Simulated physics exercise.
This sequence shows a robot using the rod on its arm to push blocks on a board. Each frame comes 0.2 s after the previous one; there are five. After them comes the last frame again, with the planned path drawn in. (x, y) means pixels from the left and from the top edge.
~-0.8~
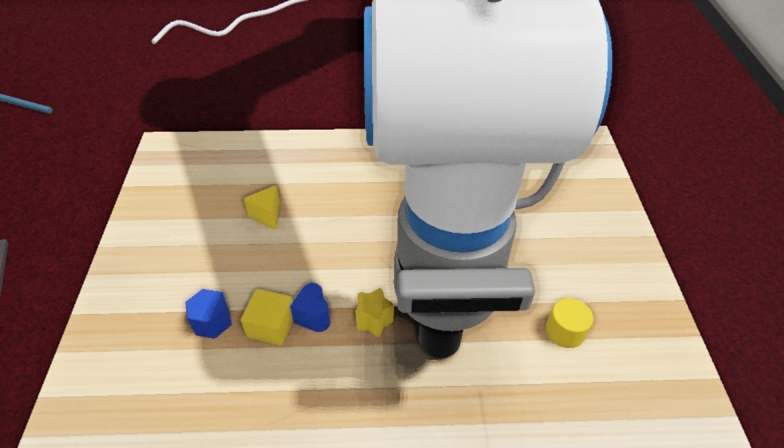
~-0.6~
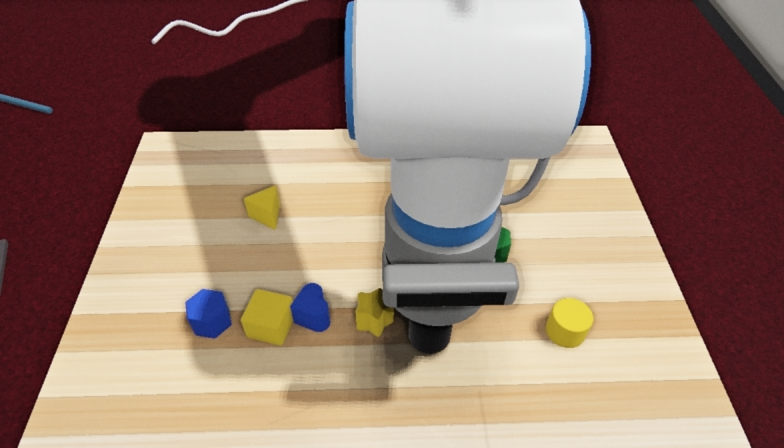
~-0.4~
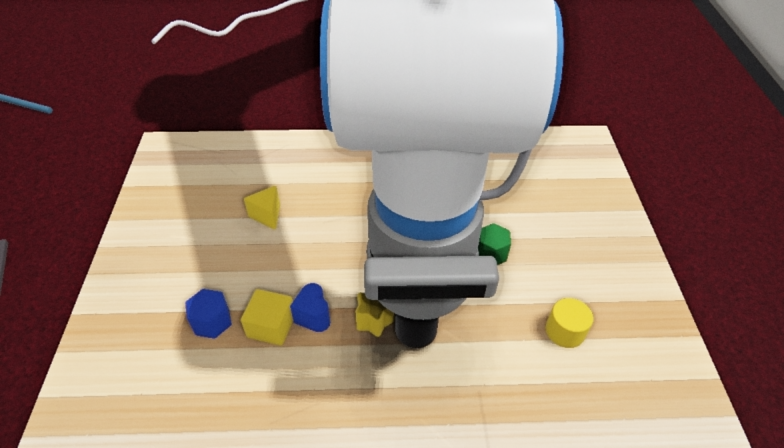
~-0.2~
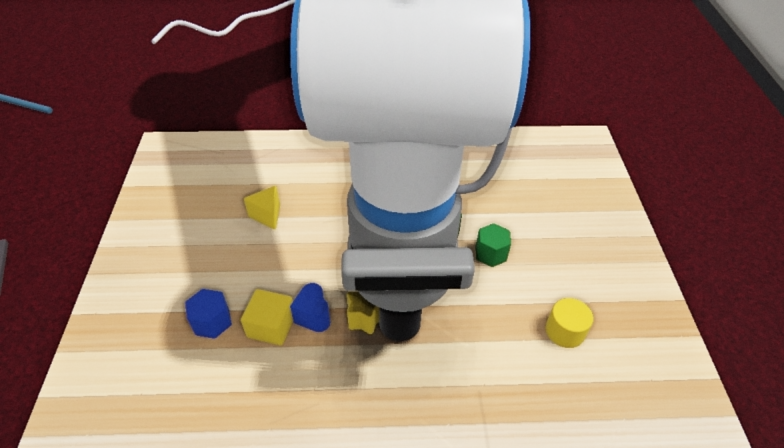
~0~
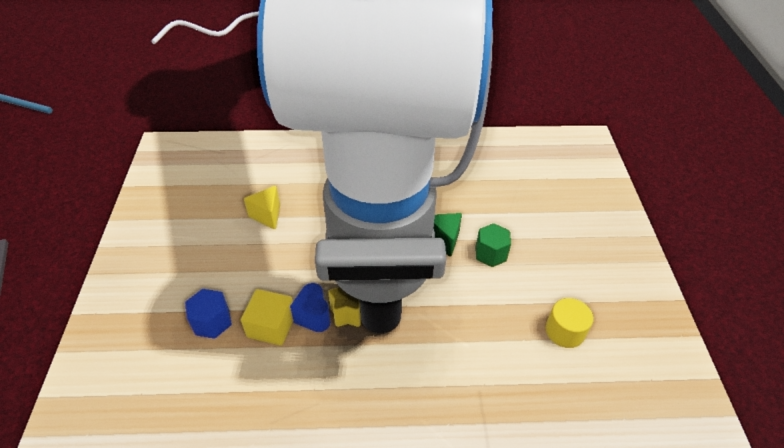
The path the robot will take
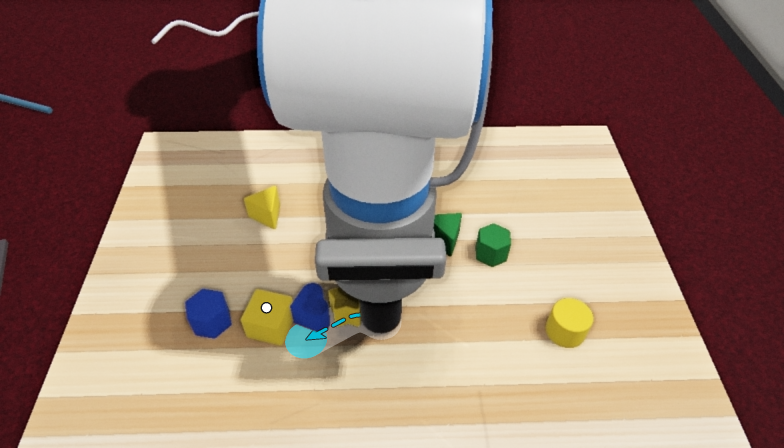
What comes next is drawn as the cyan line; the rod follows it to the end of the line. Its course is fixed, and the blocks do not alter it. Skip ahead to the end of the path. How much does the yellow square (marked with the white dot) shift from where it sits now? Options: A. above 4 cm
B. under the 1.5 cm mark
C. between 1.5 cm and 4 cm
Letter C.
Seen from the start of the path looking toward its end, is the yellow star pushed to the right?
Yes, that is what happens.
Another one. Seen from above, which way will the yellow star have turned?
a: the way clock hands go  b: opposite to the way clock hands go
Choice a: The way clock hands go.
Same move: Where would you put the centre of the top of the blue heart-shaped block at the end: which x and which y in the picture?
The middle of its upper face will lie at (265, 281).
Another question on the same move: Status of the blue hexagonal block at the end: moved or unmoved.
At the end of the path, the blue hexagonal block has moved off its old spot.
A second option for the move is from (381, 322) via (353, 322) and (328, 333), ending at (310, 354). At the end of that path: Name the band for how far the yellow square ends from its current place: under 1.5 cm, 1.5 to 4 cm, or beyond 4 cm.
Between 1.5 and 4 cm.
Path on the board, from (381, 322) through (356, 315) and (331, 326) to (306, 339); the dot is on the yellow square.
The first path, step by step. Halfway along, rod (341, 315); blue hexagonal block (197, 306); yellow square (241, 306), turned 45° anticlockwise; blue heart-shaped block (279, 290), turned 15° clockwise; yellow star (310, 289).
At the end, rod (305, 334); blue hexagonal block (193, 308); yellow square (238, 305), turned 50° anticlockwise; blue heart-shaped block (265, 281), turned 30° clockwise; yellow star (295, 293), turned 50° clockwise.
